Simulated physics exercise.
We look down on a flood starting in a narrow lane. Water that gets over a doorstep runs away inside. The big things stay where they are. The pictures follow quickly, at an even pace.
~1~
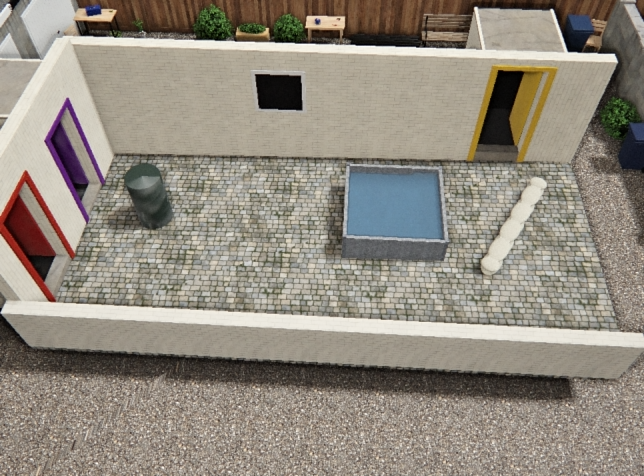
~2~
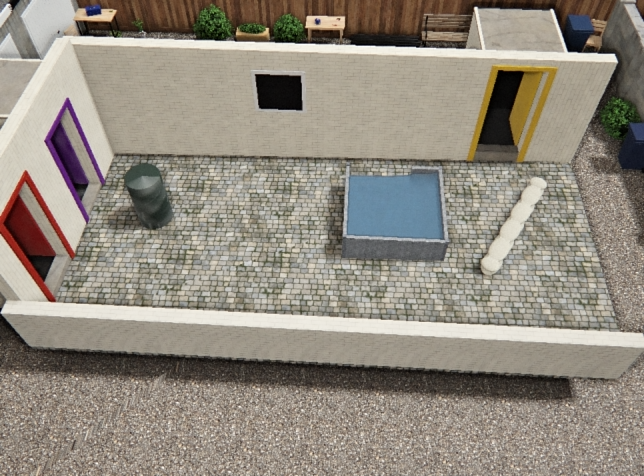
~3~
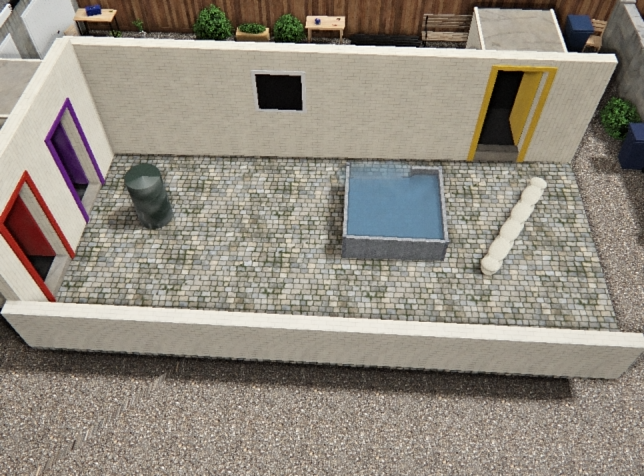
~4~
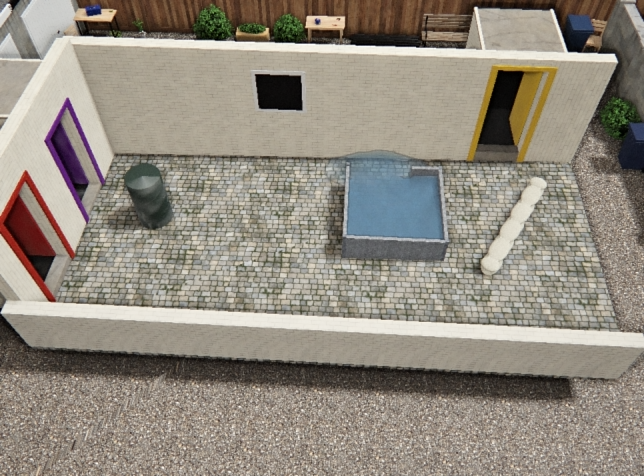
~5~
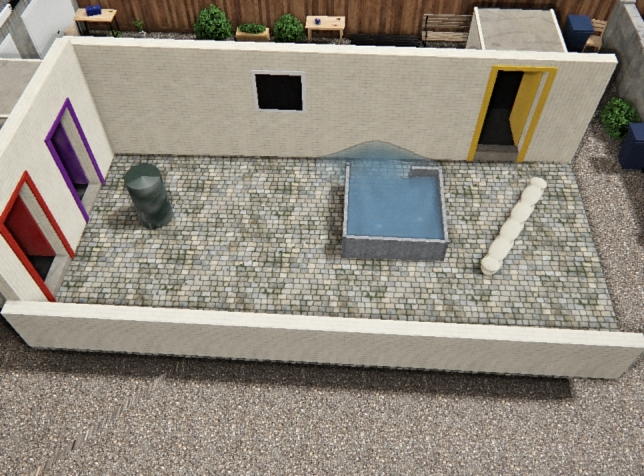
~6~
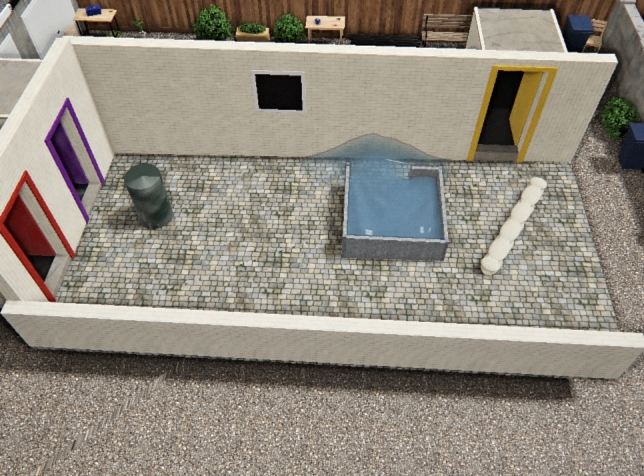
Water in an open grey tank stirs, then pours out over its far side and spreads in a low, clear mound along the base of the pale back wall, while the green barrel and pale segmented column lie still.
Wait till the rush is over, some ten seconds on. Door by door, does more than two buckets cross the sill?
One by one: The purple door takes more than that; the yellow door stays under that; the red door stays under that.
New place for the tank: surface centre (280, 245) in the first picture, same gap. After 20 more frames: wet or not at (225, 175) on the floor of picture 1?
There: Under water.
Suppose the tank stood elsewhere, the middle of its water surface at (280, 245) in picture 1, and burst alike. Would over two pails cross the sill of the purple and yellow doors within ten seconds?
In short: Purple takes more; yellow takes less.
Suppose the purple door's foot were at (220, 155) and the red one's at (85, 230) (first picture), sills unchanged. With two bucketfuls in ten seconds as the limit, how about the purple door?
One by one: The purple one holds.
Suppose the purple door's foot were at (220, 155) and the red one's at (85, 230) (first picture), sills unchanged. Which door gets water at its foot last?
I say the red-painted one.
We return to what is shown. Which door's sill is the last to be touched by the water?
The door marked red.
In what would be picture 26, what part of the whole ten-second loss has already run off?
Close to 30 %.
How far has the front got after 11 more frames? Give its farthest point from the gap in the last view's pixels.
Around (146, 158).
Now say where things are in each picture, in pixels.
The first picture shows the open tank at (394, 204) is whole and still.
In the second picture, water pours out on the open tank's far side and has run to a hidden place.
In the third picture, the front is at a hidden place, out from the gap on the open tank's far side.
In the fourth picture, the front is at (337, 158), out from the gap on the open tank's far side.
In the fifth picture, water pours out on the open tank's far side and has run to (320, 158).
In the sixth picture, the front is at (306, 158), out from the gap on the open tank's far side.
A moment on, water covers 10 % of the floor; the purple door not reached, the yellow door wet at the sill, nothing in, the red door not reached.
Next, water covers 25 % of the floor; the purple door not reached, the yellow door wet at the sill, nothing in, the red door not reached.
Then, water covers 40 % of the floor; the purple door over two buckets in, the yellow door wet at the sill, nothing in, the red door not reached.
Later, water covers 50 % of the floor; the purple door far over two buckets in, the yellow door wet at the sill, nothing in, the red door wet at the sill, nothing in.
In the end, water covers 60 % of the floor; the purple door far over two buckets in, the yellow door wet at the sill, nothing in, the red door wet at the sill, nothing in.
